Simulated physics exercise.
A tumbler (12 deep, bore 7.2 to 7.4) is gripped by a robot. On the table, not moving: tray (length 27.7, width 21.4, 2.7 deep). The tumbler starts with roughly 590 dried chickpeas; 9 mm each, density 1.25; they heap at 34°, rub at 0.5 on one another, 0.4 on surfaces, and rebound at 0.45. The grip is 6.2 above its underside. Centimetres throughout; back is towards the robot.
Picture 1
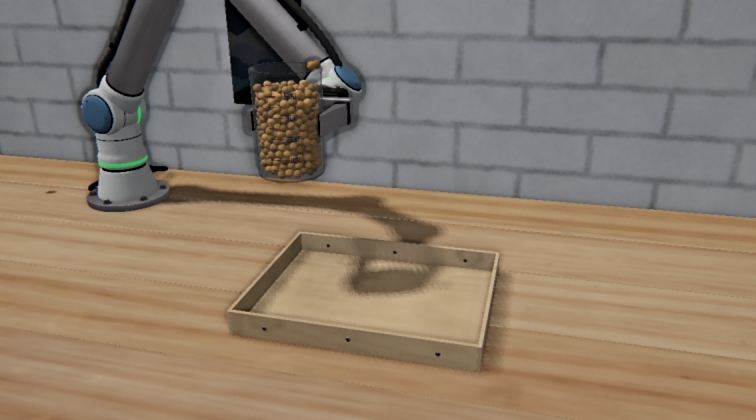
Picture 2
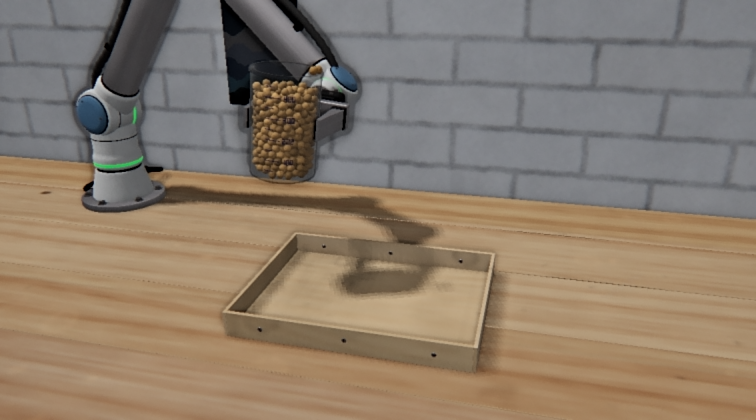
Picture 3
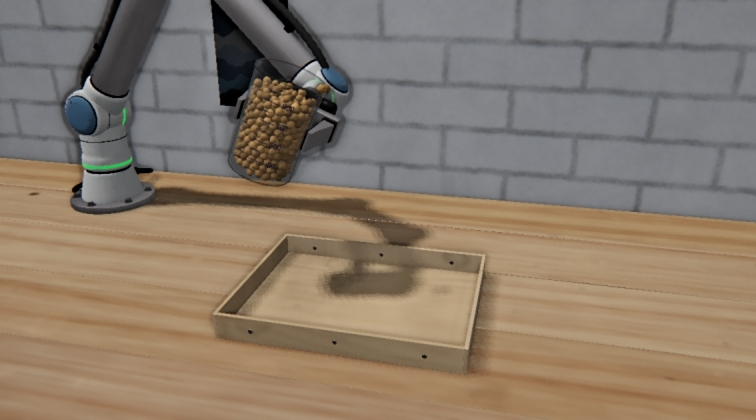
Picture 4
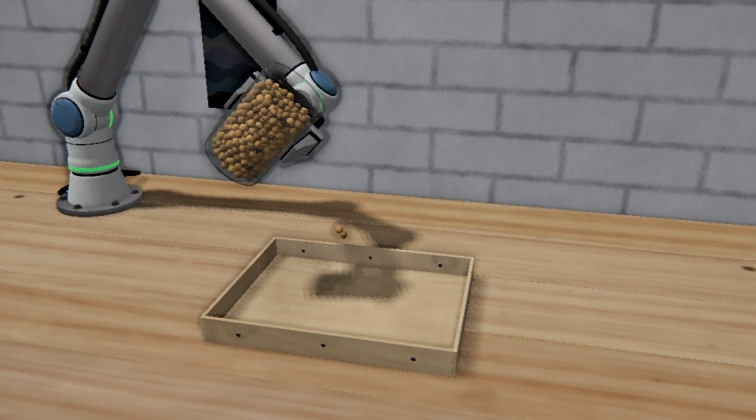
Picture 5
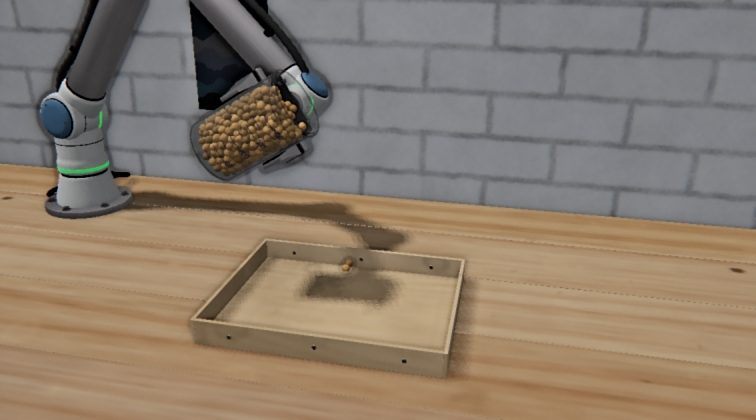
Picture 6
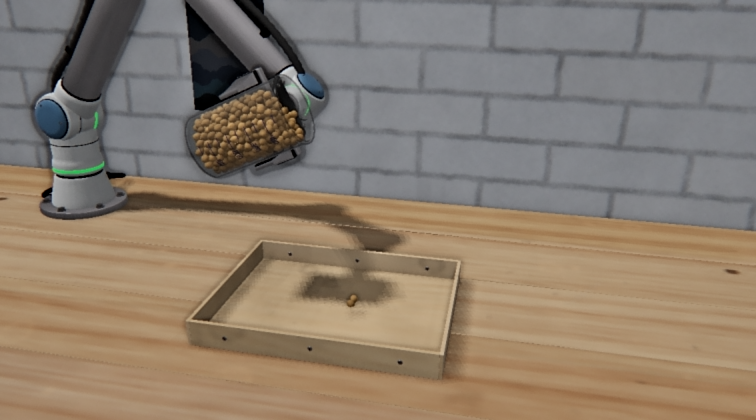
A robot arm tilted a clear tumbler packed with dried chickpeas steeply onto its side above a shallow wooden tray, and a couple of chickpeas dropped into the tray while the rest stayed inside.
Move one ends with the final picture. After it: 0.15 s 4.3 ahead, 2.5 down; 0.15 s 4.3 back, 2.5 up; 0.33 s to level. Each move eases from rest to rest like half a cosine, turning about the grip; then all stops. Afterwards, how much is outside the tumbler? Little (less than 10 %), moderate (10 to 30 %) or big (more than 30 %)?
Answer: Little; less than 10 % of the dried chickpeas finish outside the tumbler.
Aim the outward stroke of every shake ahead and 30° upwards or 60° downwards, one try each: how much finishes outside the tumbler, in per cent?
About 15 and 0 per cent.
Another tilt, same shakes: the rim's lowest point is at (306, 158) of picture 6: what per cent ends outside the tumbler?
About 25 per cent.
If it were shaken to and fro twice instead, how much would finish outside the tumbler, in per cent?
In that case some 10 per cent.
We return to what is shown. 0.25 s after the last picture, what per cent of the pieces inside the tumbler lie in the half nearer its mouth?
About 40 per cent.
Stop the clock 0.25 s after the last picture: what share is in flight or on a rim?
Roughly 3 per cent.
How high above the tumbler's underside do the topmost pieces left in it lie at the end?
Roughly 11.5 cm.
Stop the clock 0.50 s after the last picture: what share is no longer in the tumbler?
About 5 per cent by then.
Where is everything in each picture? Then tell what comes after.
The first frame shows the tumbler middle at (289, 123), level; upper third of the load around (287, 101), from x 260 to 320, top at y 65; 588 in the tumbler.
The second frame shows the tumbler middle at (285, 123), tilted 6° forward; upper third of the load around (284, 103), from x 255 to 320, top at y 70.
The third frame shows the tumbler middle at (275, 125), tilted 22° forward; upper third of the load around (277, 105), from x 235 to 325, top at y 80; 586 in the tumbler, 2 in flight or on a rim.
The fourth frame shows the tumbler middle at (263, 127), tilted 43° forward; upper third of the load around (268, 110), from x 215 to 345, top at y 85; 586 in the tumbler, 2 in flight or on a rim.
The fifth frame shows the tumbler middle at (253, 128), tilted 59° forward; upper third of the load around (258, 113), from x 200 to 350, top at y 90; 586 in the tumbler, 2 in the tray.
The sixth frame shows the tumbler middle at (249, 129), tilted 65° forward; upper third of the load around (252, 115), from x 195 to 355, top at y 95; 586 in the tumbler, 2 in the tray.
Then, 0.25 s on, tilted 65° forward, highest piece 24 above the table; 570 in the tumbler, 2 in the tray, 16 in flight or on a rim.
Then, 0.50 s on, tilted 21° forward, highest piece 27 above the table; 558 in the tumbler, 27 in the tray, 3 in flight or on a rim.
Then, 0.83 s on, level, highest piece 28 above the table; 558 in the tumbler, 29 in the tray, 1 on the table or floor.
Then, 1.88 s on, level, highest piece 27 above the table; 558 in the tumbler, 29 in the tray, 1 on the table or floor.
In the end, 558 in the tumbler, 29 in the tray, 1 on the table or floor. That is 5 % outside the tumbler.
